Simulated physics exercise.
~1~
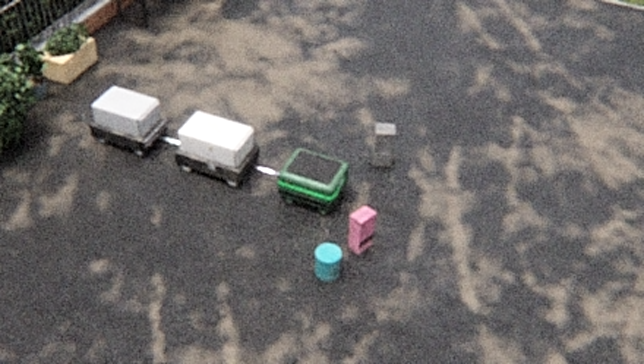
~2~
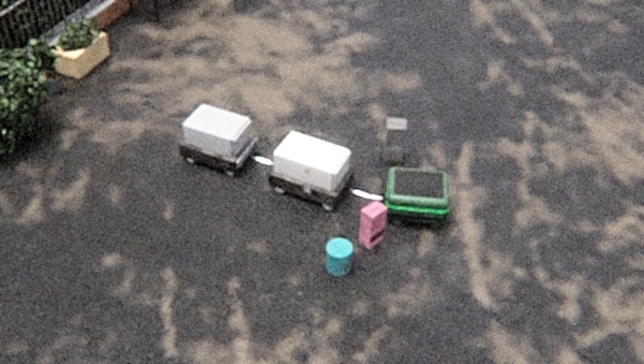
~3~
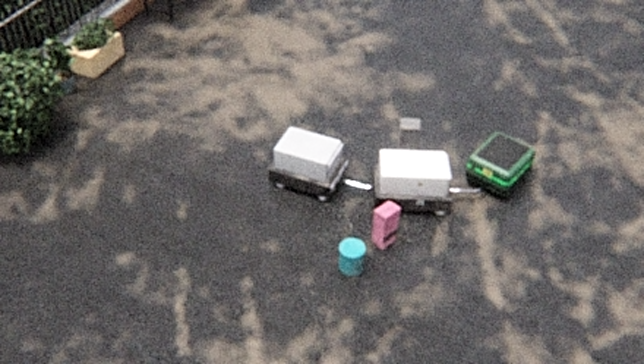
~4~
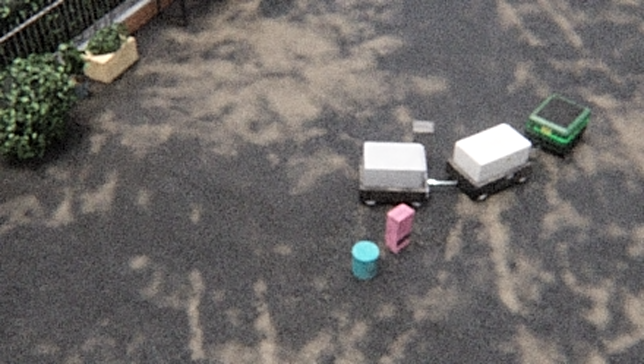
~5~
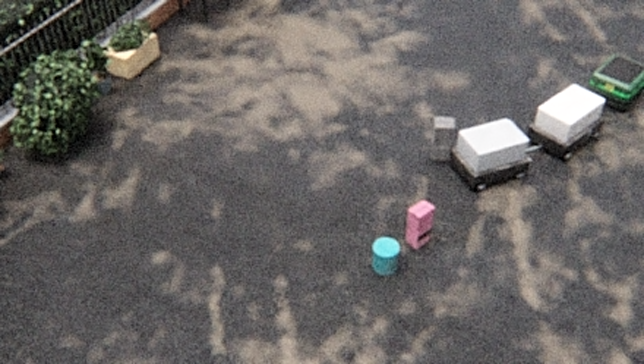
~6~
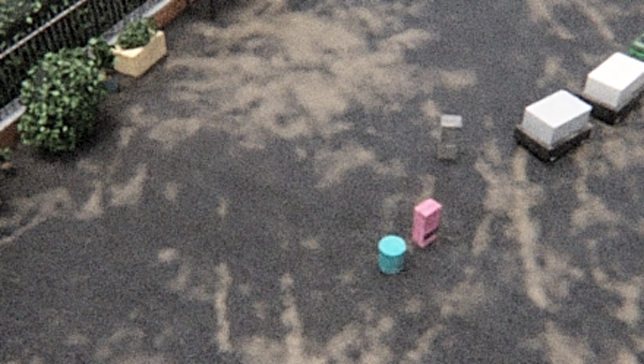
A small green tug pulls two white-topped carts with dark bases across a dark, brown-blotched floor, seen from above at an angle. Leafy plants, a tan planter and a dark railing stand at the upper left, while a grey box, a pink box and a turquoise pail stand near the middle. The train rolls right, passing between the grey box and the pink one. The tug then curves left toward the upper right, and the carts follow in turn. It ends with the tug partly out of view at the right edge, the carts behind it and the boxes and pail still standing.
